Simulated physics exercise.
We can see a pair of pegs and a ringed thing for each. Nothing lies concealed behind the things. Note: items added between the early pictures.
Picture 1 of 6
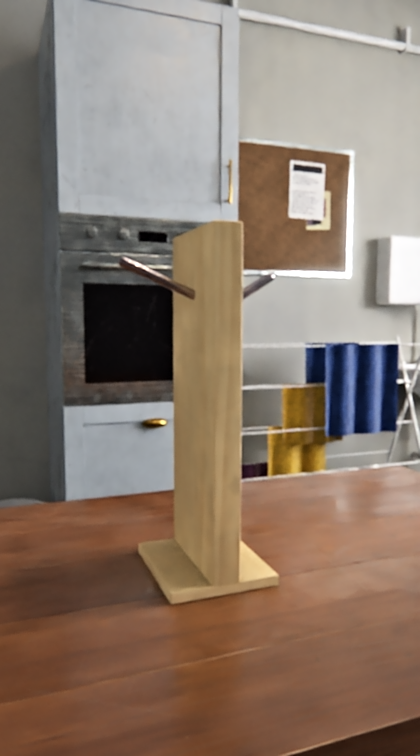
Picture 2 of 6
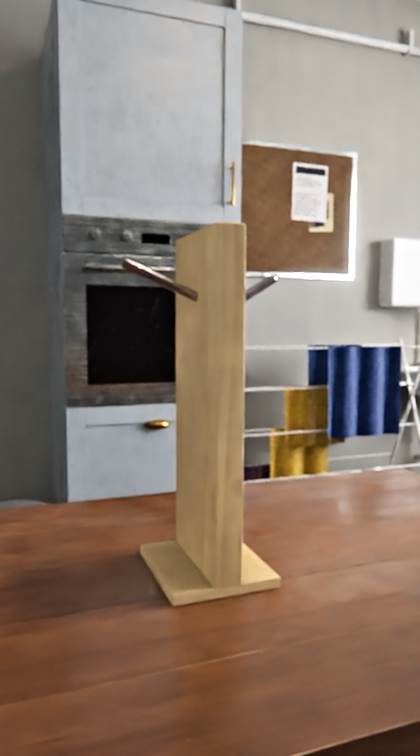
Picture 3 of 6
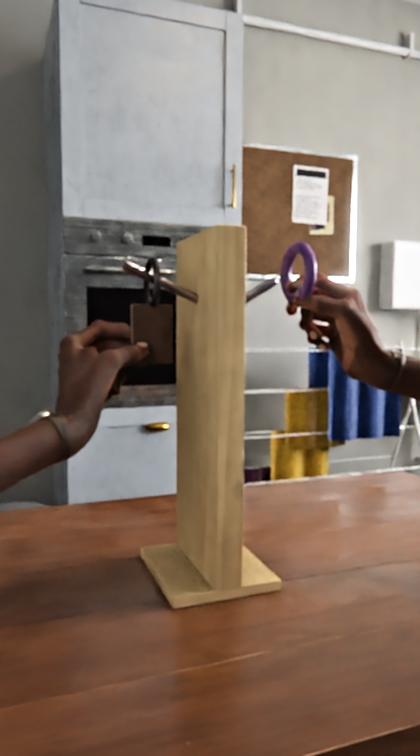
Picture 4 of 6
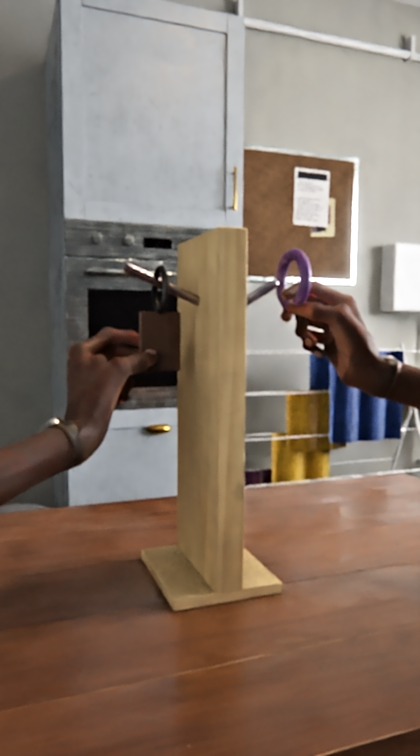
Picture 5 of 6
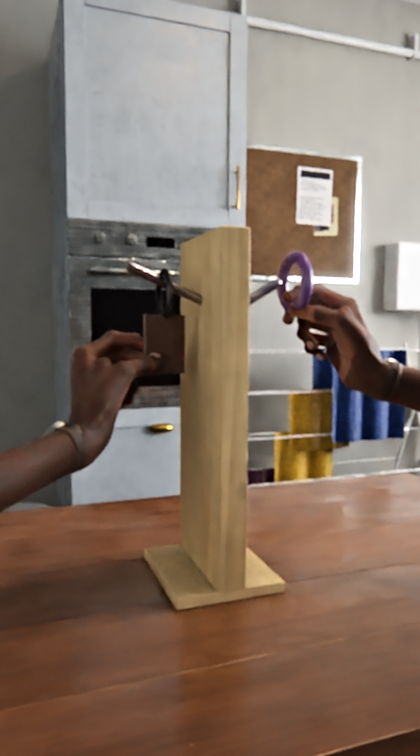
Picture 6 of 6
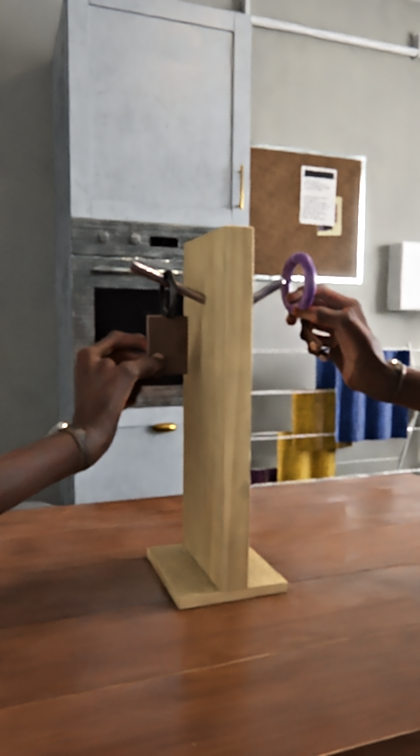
A wooden stand with two pegs stood alone on a table, then two hands brought in a brown tag on the left and a purple ring on the right, slipping each onto a peg.
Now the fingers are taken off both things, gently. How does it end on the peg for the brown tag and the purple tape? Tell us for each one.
In the end the brown tag is still hanging, the purple tape has come down.
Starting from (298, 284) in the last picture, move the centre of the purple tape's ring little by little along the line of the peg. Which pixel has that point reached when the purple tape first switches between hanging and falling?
(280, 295).
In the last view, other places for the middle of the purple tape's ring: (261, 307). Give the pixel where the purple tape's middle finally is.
Close to (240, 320).
Then, 0.22 s after the last picture, brown tag at rest near (169, 324); purple tape falling near (295, 404).
Then, 0.38 s after the last picture, brown tag at rest near (171, 325); purple tape down below near (293, 491).
At rest, the brown tag hangs there, near (175, 327); the purple tape slips down, near (292, 536).
